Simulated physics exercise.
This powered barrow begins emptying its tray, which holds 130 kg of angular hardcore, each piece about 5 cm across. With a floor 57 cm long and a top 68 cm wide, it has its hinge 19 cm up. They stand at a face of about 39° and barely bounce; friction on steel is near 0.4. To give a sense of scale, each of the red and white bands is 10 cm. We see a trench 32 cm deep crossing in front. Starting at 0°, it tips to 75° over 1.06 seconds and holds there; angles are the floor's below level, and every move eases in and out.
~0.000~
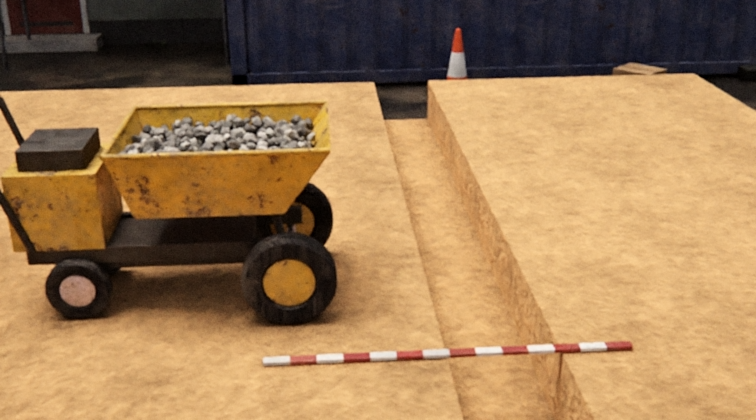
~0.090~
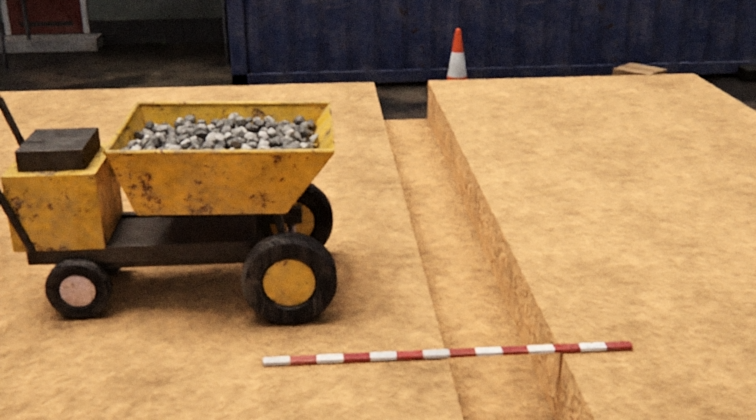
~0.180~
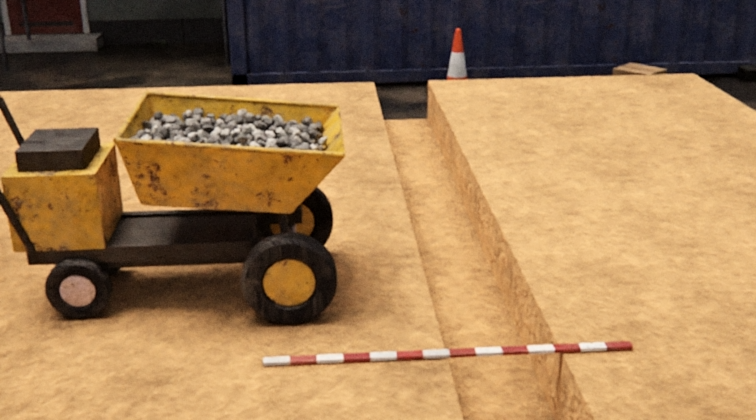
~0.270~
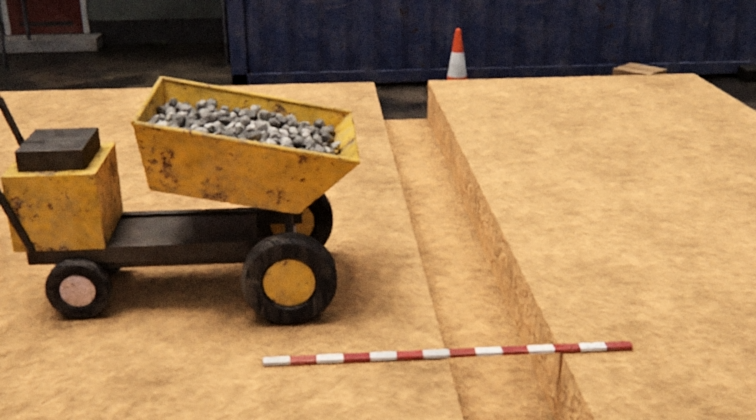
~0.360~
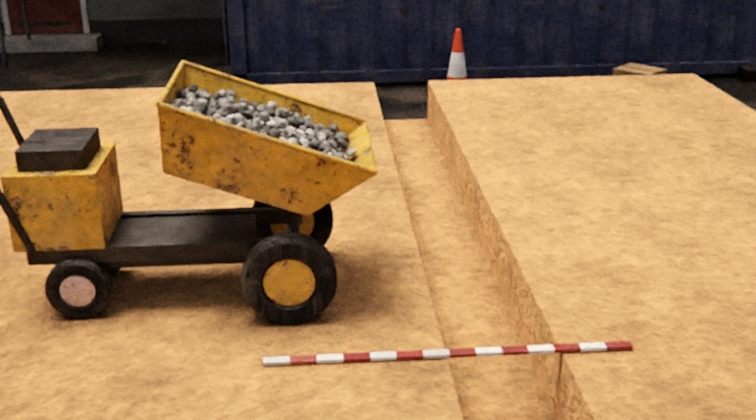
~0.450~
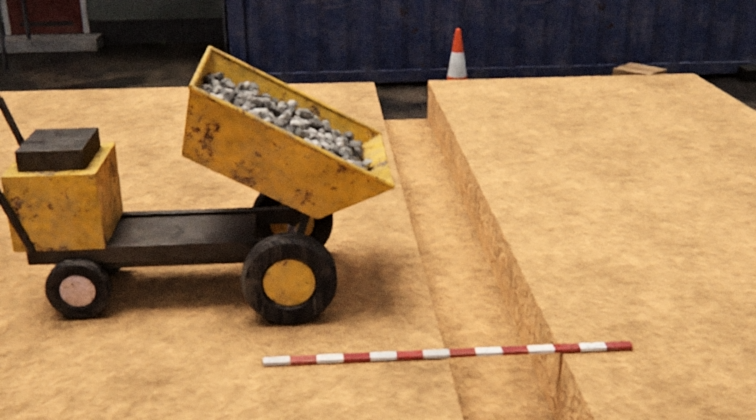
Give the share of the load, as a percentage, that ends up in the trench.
100 %.
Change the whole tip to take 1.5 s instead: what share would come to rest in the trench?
Then some 100 per cent would.
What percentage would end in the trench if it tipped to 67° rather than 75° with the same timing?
In that case around 65 percent.
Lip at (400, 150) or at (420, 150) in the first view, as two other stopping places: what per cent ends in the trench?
Near 70 and near 55 percent.
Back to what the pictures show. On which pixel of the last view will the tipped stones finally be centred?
In the last view, about (470, 325).
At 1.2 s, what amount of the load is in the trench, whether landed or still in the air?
By that moment, roughly 35 per cent of the load.
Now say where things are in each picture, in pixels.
Lip at (330, 151), floor tilted 0°, highest stones at (224, 131), in the first frame.
The tray is at 2°, its lip at (334, 152); the top of the load is at (212, 129); the stones move at 0.3 m/s on average, in the second frame.
The tray is at 6°, its lip at (344, 155); the top of the load is at (194, 121); the stones move at 0.5 m/s on average, in the third frame.
Lip at (359, 162), floor tilted 12°, highest stones at (181, 112); the stones move at 0.7 m/s on average, in the fourth frame.
Lip at (377, 173), floor tilted 20°, highest stones at (191, 97); the stones move at 0.9 m/s on average, in the fifth frame.
The tray is at 29°, its lip at (394, 187); the top of the load is at (214, 84); the stones move at 1.0 m/s on average, in the sixth frame.
After 0.8 s the floor is at 64°; 100 % in the tray; the foremost stones are at (426, 227).
After 1.2 s the floor is at 75°; 67 % in the tray, 33 % in the trench; the foremost stones are at (520, 319).
After 1.5 s the floor is at 75°; 33 % in the tray, 67 % in the trench; the foremost stones are at (524, 329).
After 3.5 s the floor is at 75°; 0 % in the tray, 100 % in the trench; the foremost stones are at (519, 318).
